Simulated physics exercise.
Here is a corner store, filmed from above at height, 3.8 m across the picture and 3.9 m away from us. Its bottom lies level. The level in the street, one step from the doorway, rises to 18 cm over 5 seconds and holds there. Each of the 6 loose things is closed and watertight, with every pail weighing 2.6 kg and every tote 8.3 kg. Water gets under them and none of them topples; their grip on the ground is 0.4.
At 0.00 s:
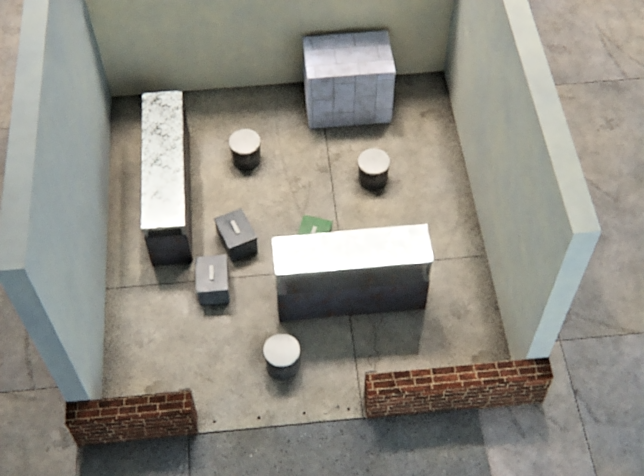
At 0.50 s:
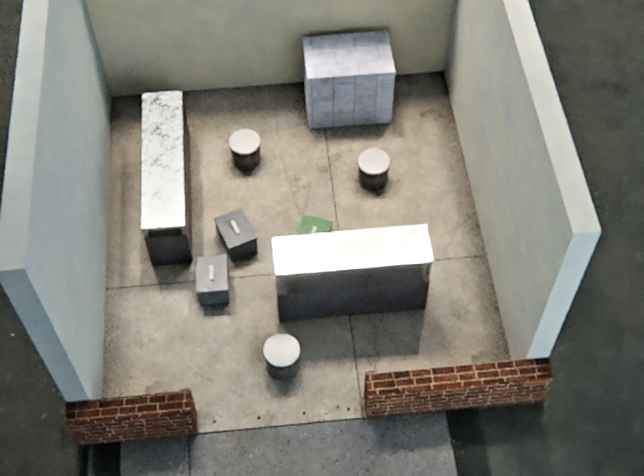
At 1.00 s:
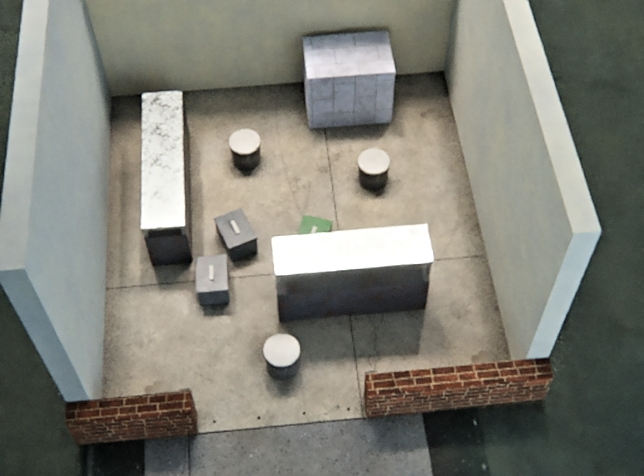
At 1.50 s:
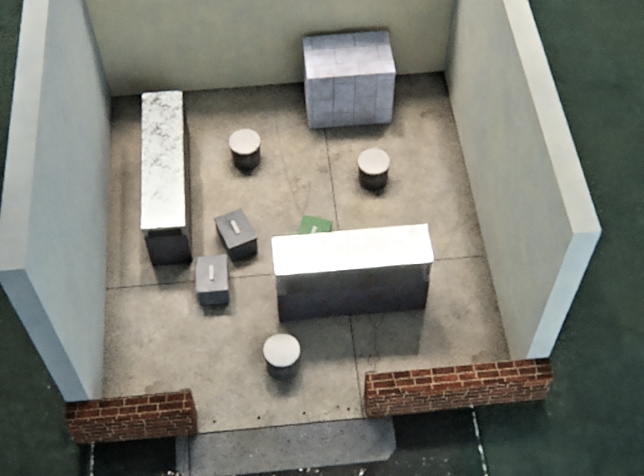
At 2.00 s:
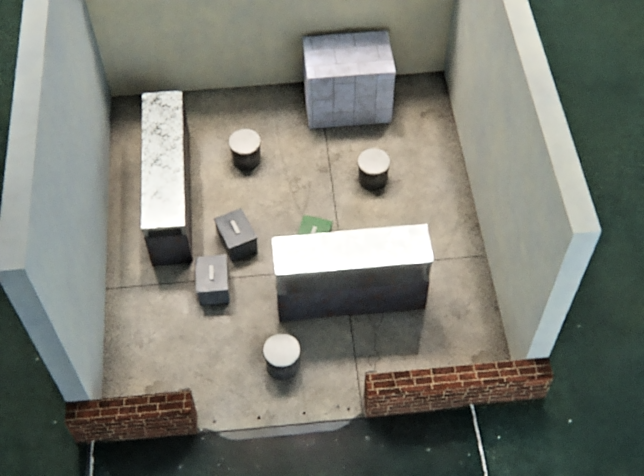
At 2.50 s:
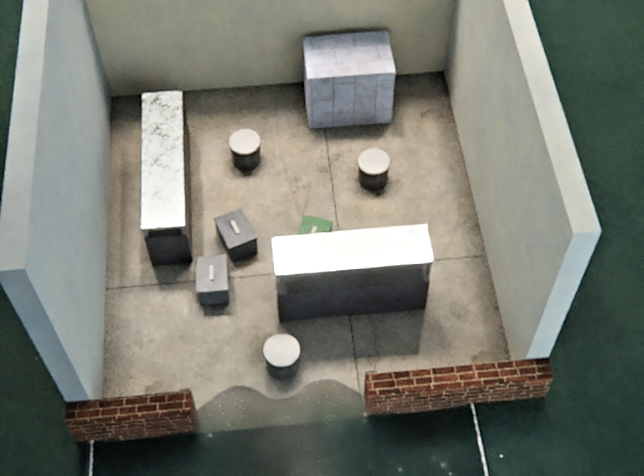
In a small corner store seen from above, dark water spreads around the walls and covers the pavement outside, then just edges in through the doorway between low brick walls, while the counters, stools and boxes stay still.
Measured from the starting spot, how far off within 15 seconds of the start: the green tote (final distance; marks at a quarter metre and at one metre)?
It winds up a bit off.
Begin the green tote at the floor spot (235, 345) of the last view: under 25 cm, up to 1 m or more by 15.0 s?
In that run it wanders far off.
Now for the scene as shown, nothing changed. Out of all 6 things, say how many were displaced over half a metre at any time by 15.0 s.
I count 6 of them.
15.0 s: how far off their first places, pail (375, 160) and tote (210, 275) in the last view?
They sit 80 cm and 250 cm away, in the order given.
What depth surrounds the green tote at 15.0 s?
14 cm or so.
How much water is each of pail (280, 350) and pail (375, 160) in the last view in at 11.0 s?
Around 5 cm and 8 cm.
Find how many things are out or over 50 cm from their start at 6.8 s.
At that moment it comes to 1.
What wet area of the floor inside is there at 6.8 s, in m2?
Wet area: Approx. 9.5 m2.
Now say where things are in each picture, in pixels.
In the first picture, the green tote at (313, 234), on the bottom; water covers 0.0 m2; 0 of 6 have shifted.
In the second picture, the green tote at (313, 234), on the bottom; water covers 0.0 m2; 0 of 6 have shifted.
In the third picture, the green tote at (313, 234), on the bottom; 0.0 m2 under water; 0 of 6 have shifted.
In the fourth picture, the green tote at (313, 234), on the bottom; water covers 0.0 m2; 0 of 6 have shifted.
In the fifth picture, the green tote at (313, 234) rests on the ground; 0.0 m2 under water; 0 of 6 have shifted.
In the sixth picture, the green tote at (313, 234) rests on the ground; water covers 0.2 m2; 0 of 6 have shifted.
After 3.5 s the green tote is near (313, 234), 0.0 m from its start, aground; 0 afloat.
After 6.8 s the green tote is near (317, 233), 0.0 m from its start, aground; 2 afloat.
After 11.0 s the green tote is near (317, 237), 0.1 m from its start, aground; 4 afloat.
After 15.0 s the green tote is near (251, 253), 0.6 m from its start, afloat; 6 afloat.
